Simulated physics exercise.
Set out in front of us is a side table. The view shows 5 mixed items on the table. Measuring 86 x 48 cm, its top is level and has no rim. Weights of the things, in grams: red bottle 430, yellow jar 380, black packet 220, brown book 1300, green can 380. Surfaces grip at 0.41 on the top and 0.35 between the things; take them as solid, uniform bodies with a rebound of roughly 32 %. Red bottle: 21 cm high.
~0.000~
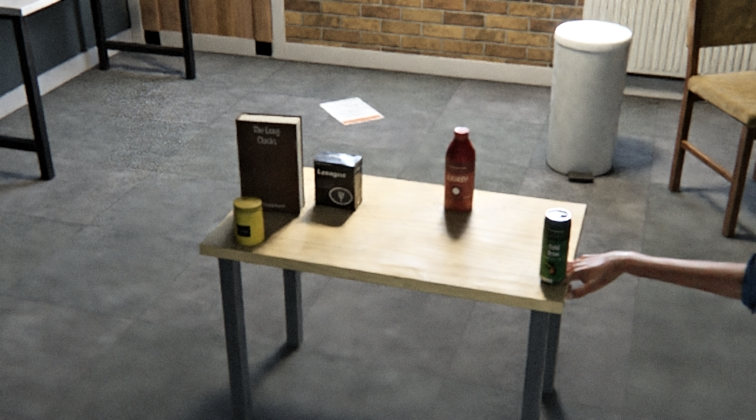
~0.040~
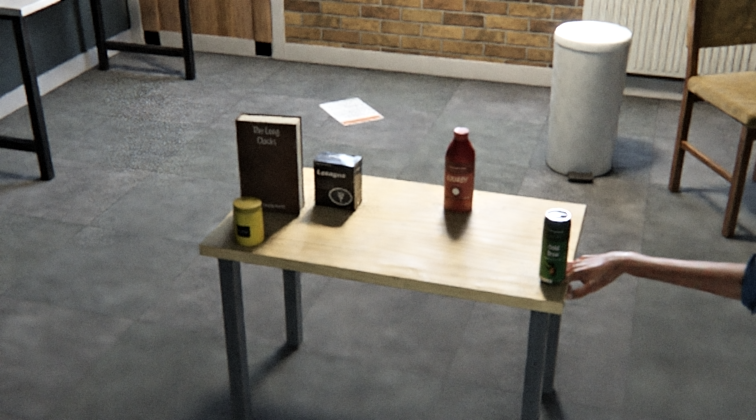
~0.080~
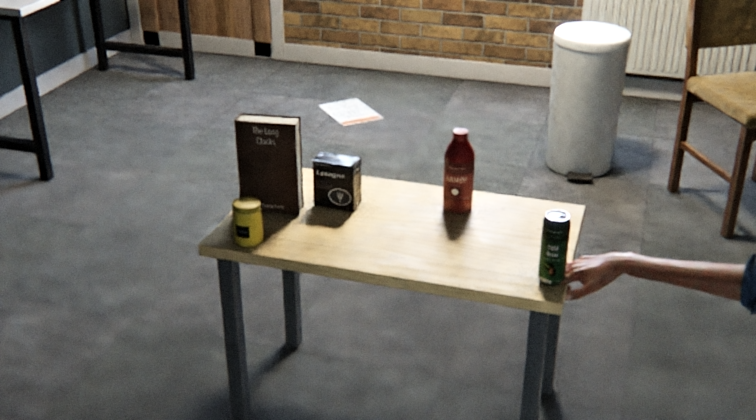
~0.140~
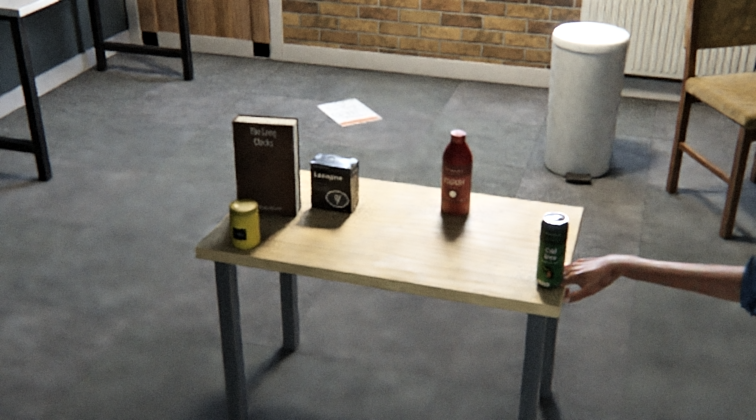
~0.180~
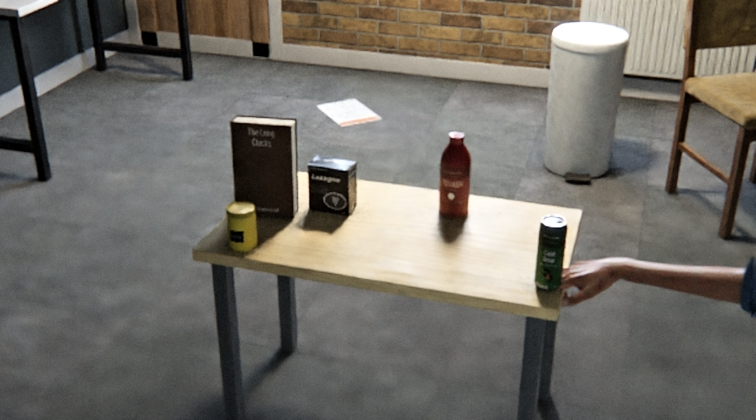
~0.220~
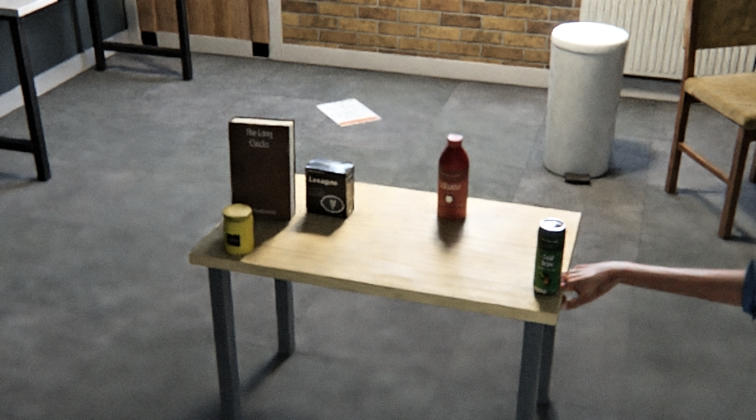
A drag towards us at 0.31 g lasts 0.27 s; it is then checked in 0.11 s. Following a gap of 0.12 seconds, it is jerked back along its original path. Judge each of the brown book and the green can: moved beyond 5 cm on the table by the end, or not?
As I see it, the brown book ends off its mark; the green can ends off its mark.
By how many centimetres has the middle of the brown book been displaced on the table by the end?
It ends up around 16 cm from its start.
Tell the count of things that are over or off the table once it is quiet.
It adds up to 2.
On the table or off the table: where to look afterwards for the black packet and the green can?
Well, the black packet is still in bounds, and the green can is out of bounds.
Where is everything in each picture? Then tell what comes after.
Brown book (271, 164); green can (555, 248), in the first picture.
Black packet (338, 181); red bottle (460, 170), in the second picture.
Yellow jar (248, 221); black packet (337, 182), in the third picture.
Table along by 1 cm; red bottle (457, 172); yellow jar (245, 224), in the fourth picture.
Table along by 2 cm; brown book (265, 167); black packet (333, 186), in the fifth picture.
Table along by 4 cm; brown book (263, 169) 5° off upright; green can (549, 258), in the sixth picture.
After 0.52 s, table along by 16 cm; brown book 32° off upright near (251, 181); green can 27° off upright near (538, 296); red bottle 3° off upright.
After 0.82 s, table along by 5 cm; green can now off the table; brown book on its side near (271, 186); yellow jar moved 4 cm.
After 1.02 s, brown book on its side near (280, 180); red bottle 3° off upright.
In the end (1.7 s), off the table, green can; toppled on the table, brown book; the other 3 under 5 cm from the start. At the end, from the last picture's camera, brown book near (280, 180).
